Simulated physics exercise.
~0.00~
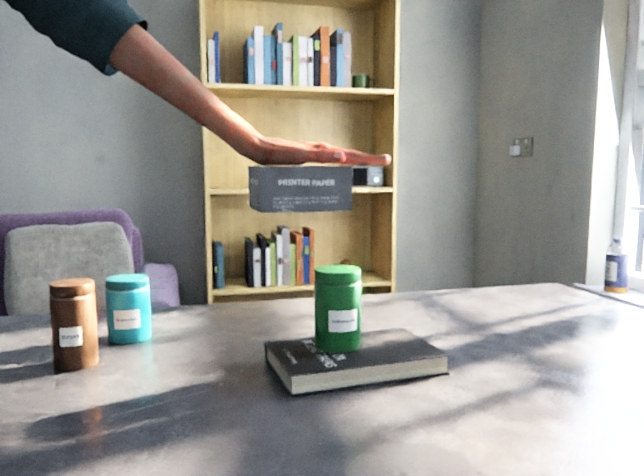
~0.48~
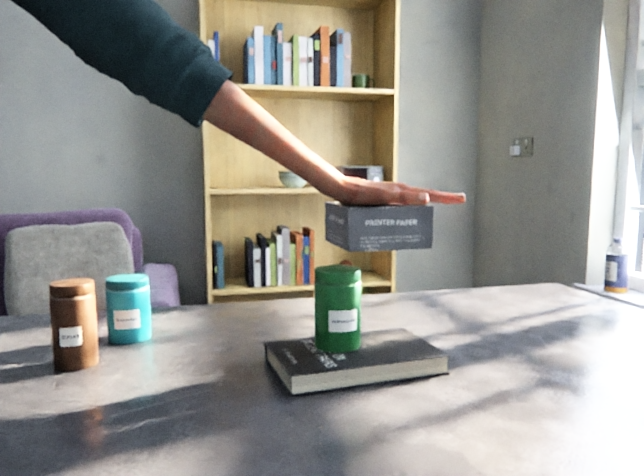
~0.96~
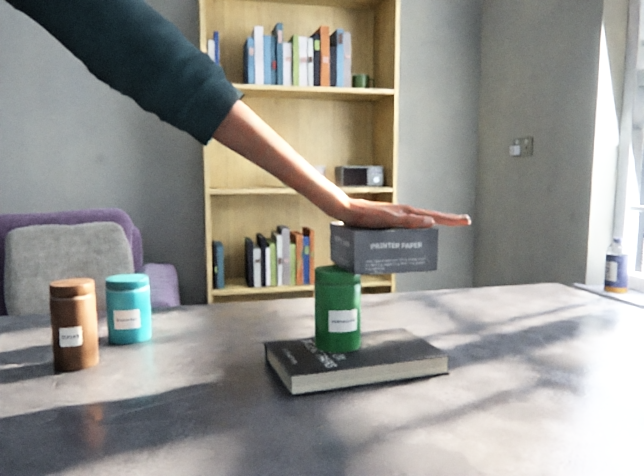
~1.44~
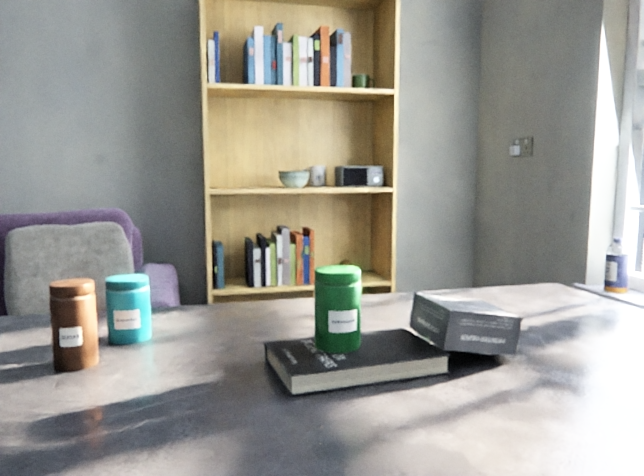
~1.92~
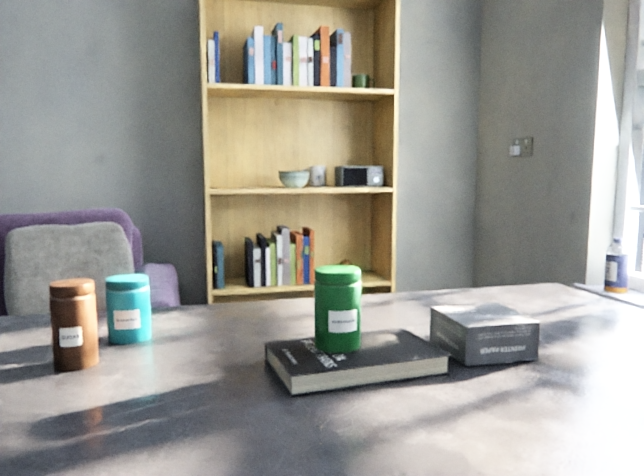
We see a hand lower a grey box onto a green jar standing on a black book, with turquoise and brown jars to the left. Once released, the box tumbles off to the right and ends upside down on the table beside the book, while the jars and book stay put.
